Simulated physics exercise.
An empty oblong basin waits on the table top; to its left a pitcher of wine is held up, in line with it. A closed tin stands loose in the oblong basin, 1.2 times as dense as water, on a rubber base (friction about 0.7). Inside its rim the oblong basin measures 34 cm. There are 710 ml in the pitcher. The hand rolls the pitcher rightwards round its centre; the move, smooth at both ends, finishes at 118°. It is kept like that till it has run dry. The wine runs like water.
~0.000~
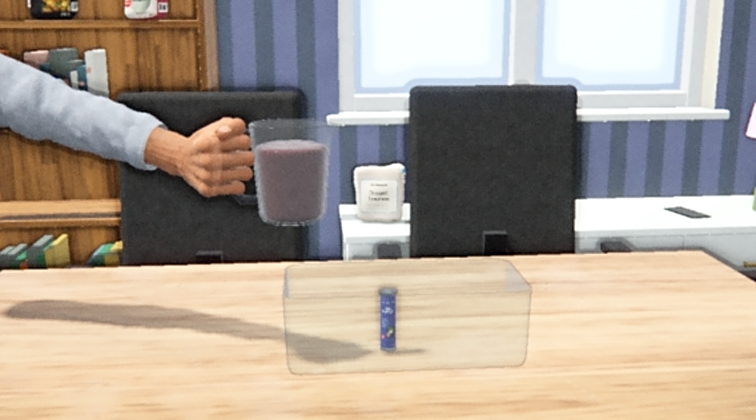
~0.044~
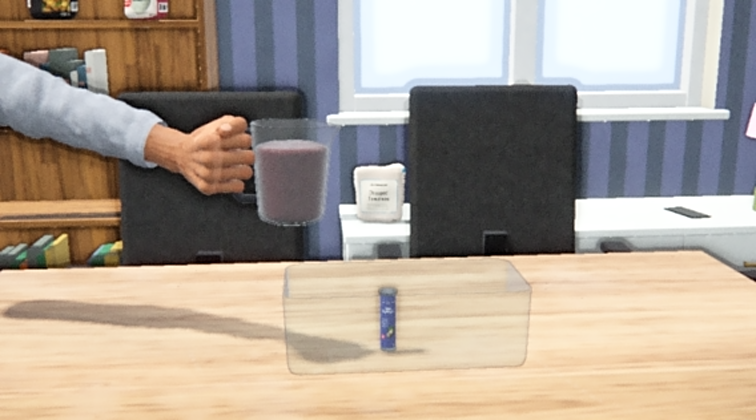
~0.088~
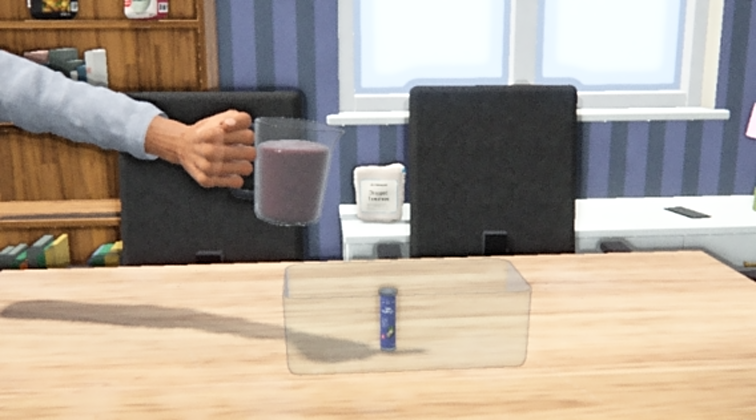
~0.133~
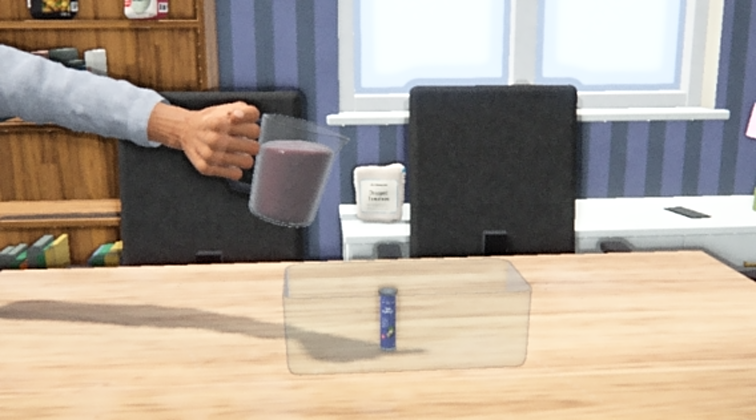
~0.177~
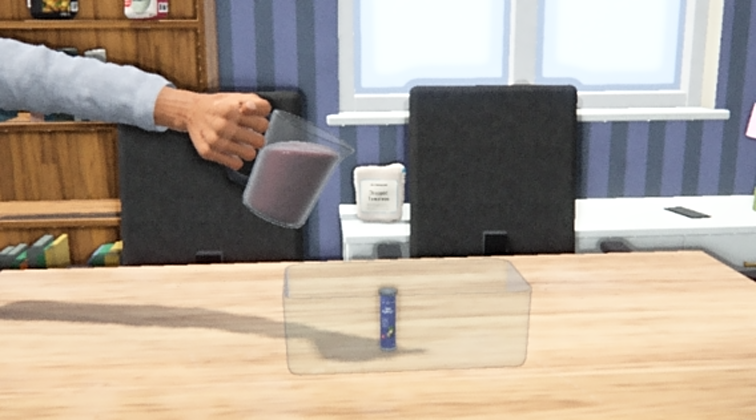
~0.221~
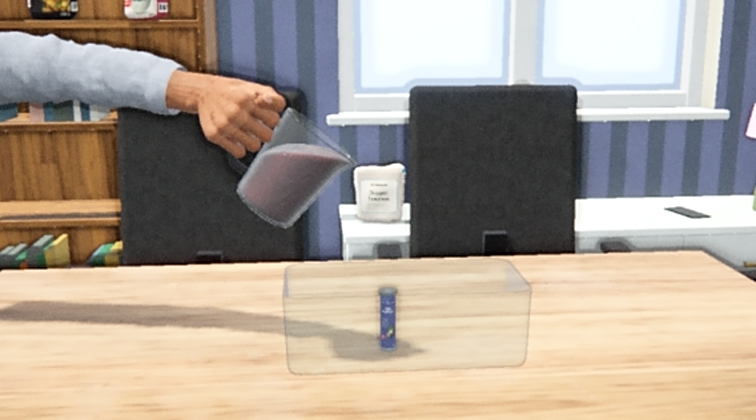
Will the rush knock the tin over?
The tin topples.
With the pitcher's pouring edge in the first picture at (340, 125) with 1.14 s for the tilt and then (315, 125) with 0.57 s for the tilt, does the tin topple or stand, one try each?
First it falls; then it topples.
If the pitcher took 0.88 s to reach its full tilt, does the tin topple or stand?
Then it goes over.
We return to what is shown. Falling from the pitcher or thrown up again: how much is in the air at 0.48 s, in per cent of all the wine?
About 32 per cent.
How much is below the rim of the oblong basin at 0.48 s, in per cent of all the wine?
Near 18 in a hundred.
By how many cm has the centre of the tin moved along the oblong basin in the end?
Some 6.5 cm.
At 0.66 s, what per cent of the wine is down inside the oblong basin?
About 82 per cent.
Then, 0.48 s in, the tilt is 110° and 50 per cent is still to pour; the tin stands where it began.
Then, 0.66 s in, the tilt is 118° and 6 per cent is still to pour; the tin leans 39°.
Then, 0.86 s in, the tilt is 118° and 0 per cent is still to pour; the tin lies on its side.
Then, 1.07 s in, the tilt is 118° and 0 per cent is still to pour; the tin lies on its side.
Finally, the tin lies on its side.
